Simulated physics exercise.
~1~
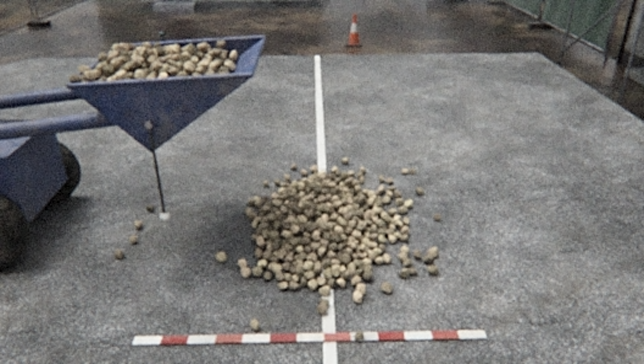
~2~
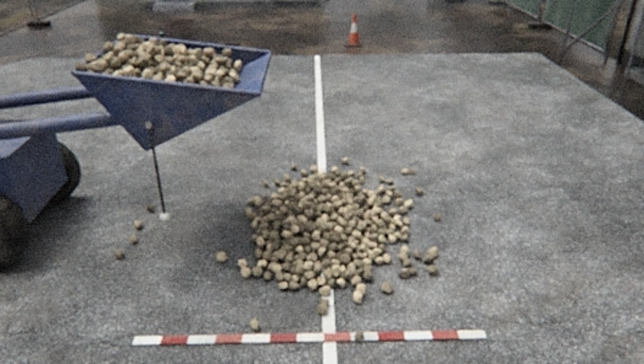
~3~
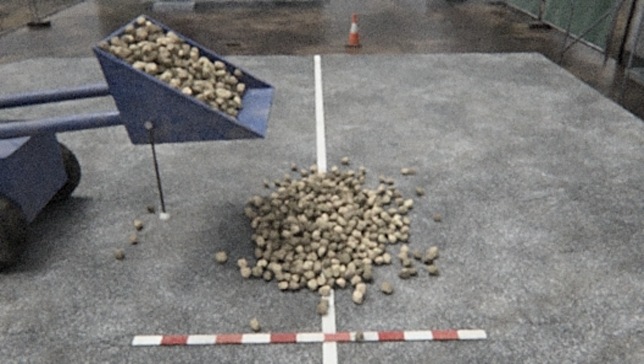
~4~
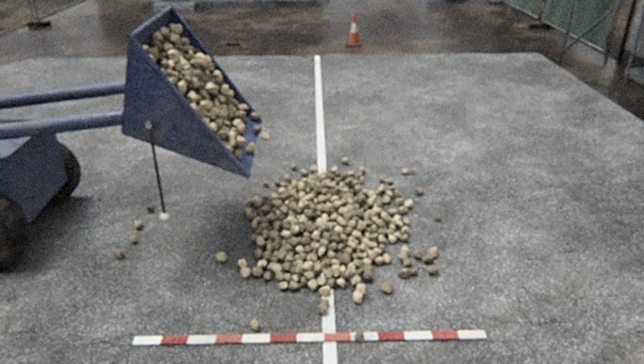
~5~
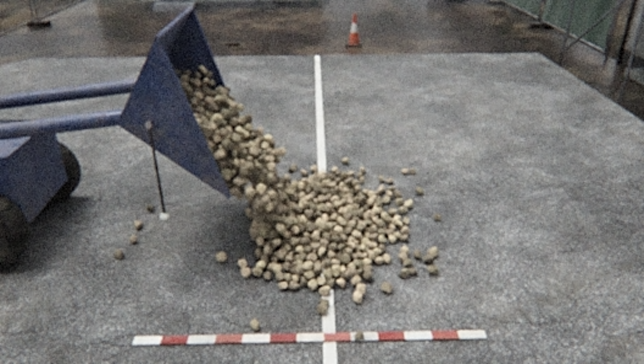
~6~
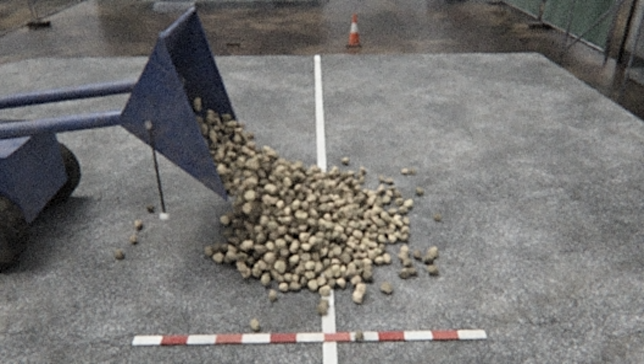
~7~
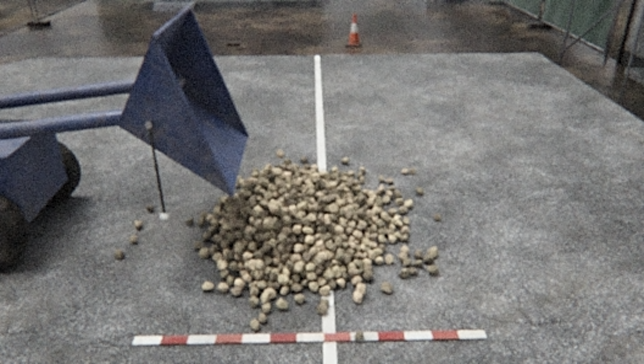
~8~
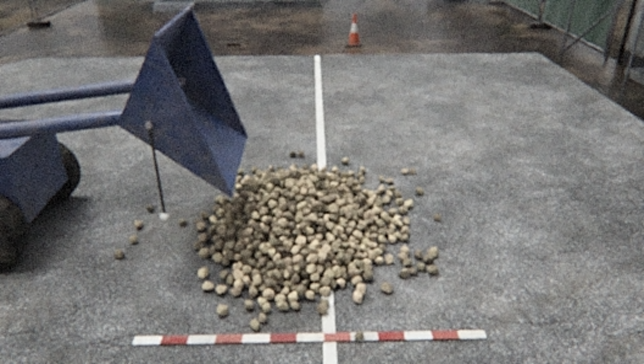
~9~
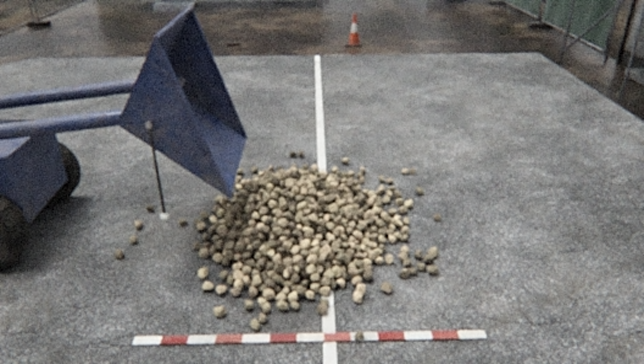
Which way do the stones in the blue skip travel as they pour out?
They move to the right as the viewer sees it, sliding down out of the skip onto the pile.
We see a blue skip full of rounded stones tip forward beside a loose pile lying across a white line on grey ground. The stones slide out onto the near left side of the pile, and the skip ends empty and steeply tilted, with most stones left of the line.
